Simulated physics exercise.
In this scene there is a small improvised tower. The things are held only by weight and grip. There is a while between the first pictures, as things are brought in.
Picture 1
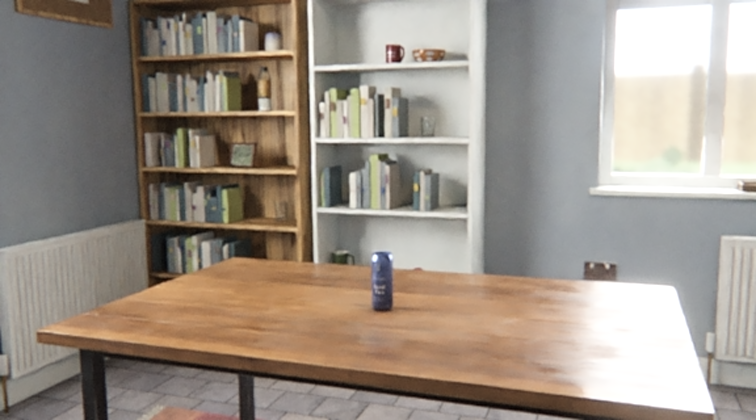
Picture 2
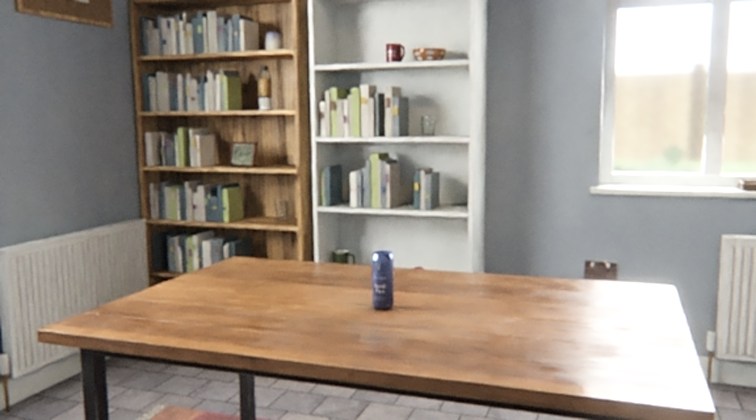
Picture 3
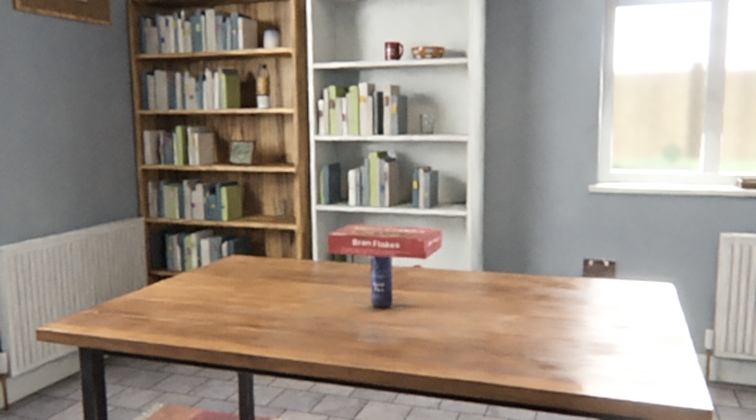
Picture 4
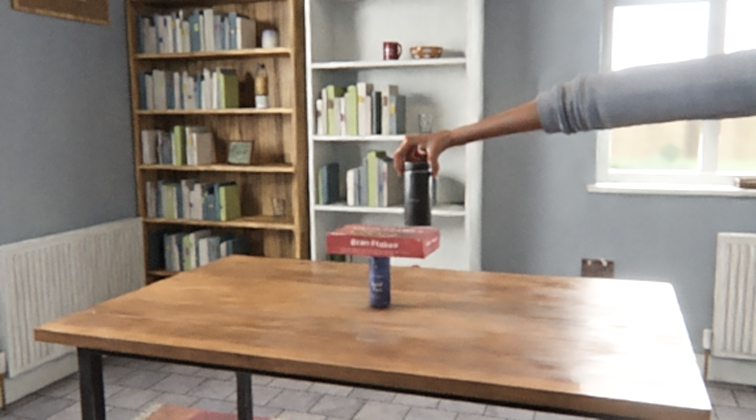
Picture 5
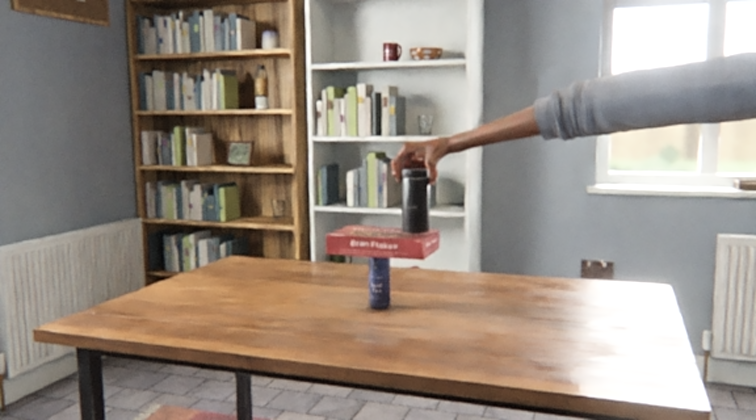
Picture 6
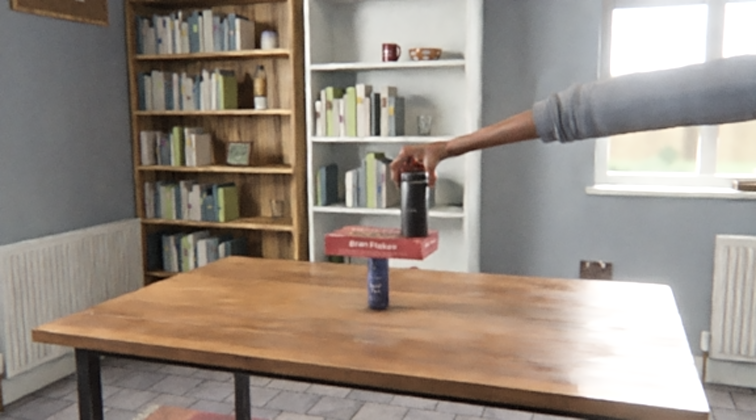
To begin with, a dark blue can stands alone on a wooden table in front of two bookcases. A red packet then appears lying flat across its top, and a hand reaches in from the right with a black jar, lowering it onto the packet's right side and keeping hold of it.
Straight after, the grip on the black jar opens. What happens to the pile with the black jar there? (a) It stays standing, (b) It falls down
Option b: It falls down.
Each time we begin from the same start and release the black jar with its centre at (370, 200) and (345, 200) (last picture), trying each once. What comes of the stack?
Try one, the stack stays standing; try two, it collapses.
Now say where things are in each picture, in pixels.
In the first frame, the last thing is not in view yet.
In the second frame, the last thing is not in view yet.
In the third frame, the last thing is not in view yet; red packet (386, 241).
The fourth frame shows on its way; black jar (418, 194); red packet (384, 241).
The fifth frame shows on its way; black jar (416, 200); red packet (384, 242).
The sixth frame shows in place under the hand; black jar (415, 204); red packet (383, 242).
Then, 0.40 s past the last view, black jar now fallen; red packet rocked 56° from its first pose.
Then, 0.60 s past the last view, red packet now fallen.
Then, 1.10 s past the last view, things are still on the move.
Finally, fallen, red packet and black jar; blue can still in place. The stack comes apart.
